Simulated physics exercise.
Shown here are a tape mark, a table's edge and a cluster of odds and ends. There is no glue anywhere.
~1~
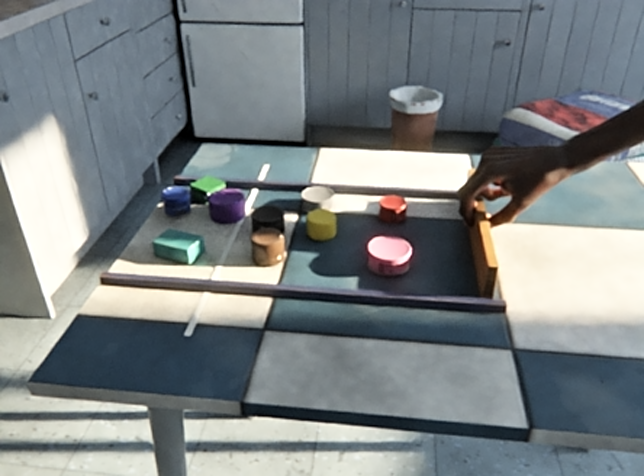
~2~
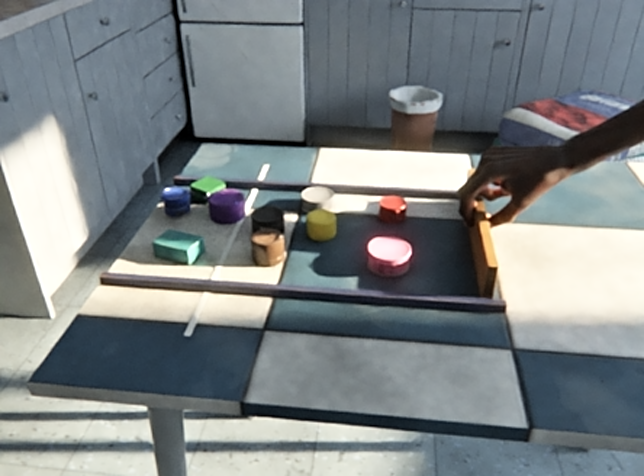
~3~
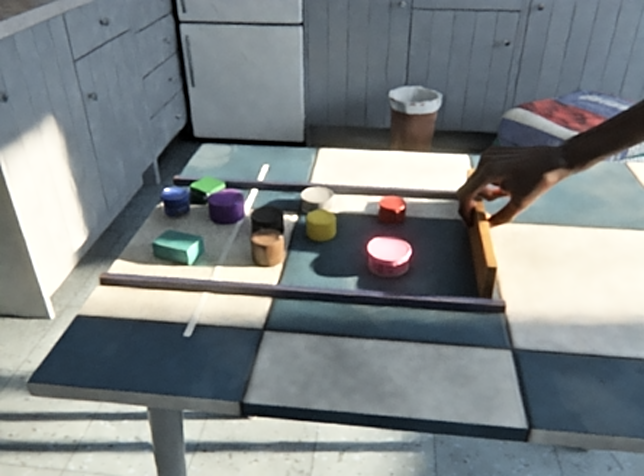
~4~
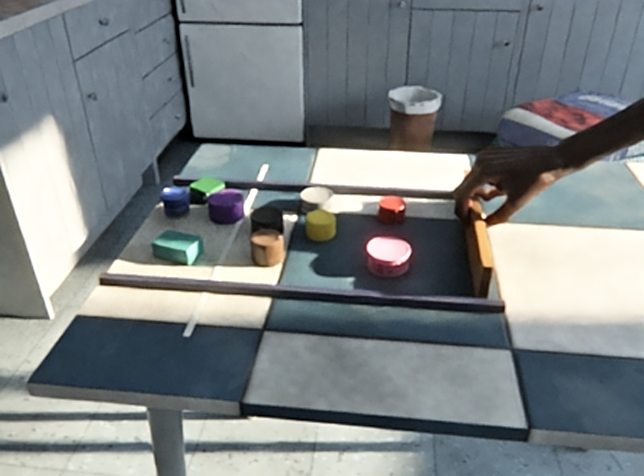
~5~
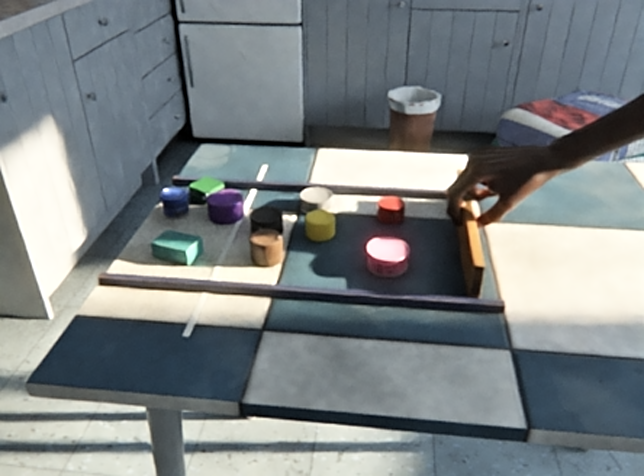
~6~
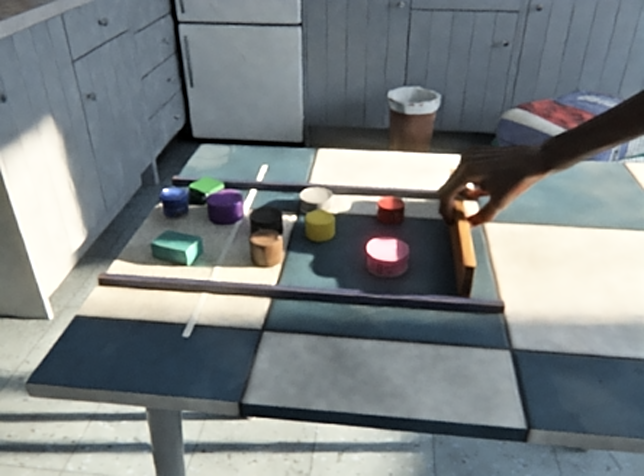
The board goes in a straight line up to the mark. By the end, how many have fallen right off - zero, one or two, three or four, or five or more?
By the end, zero have.
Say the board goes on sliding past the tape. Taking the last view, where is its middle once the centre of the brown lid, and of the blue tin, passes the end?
Middle approx. at (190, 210), then approx. at (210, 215).
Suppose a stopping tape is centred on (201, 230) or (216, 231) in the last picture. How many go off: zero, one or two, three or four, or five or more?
At each place: Just one or two and one or two.
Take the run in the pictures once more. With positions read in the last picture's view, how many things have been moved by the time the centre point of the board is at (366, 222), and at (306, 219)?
In order, the tallies are 2 and 6.
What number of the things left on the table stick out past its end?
1.
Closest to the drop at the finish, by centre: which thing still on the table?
That'd be the turquoise block, foremost of the lot.
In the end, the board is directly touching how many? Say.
My count gives 4.
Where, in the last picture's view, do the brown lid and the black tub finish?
Near (168, 241) and (188, 227).
Soon after, none off yet; blue tin at rest near (175, 204); green case at rest near (207, 192); turquoise block at rest near (177, 248).
In the end, the number that fall off is zero.
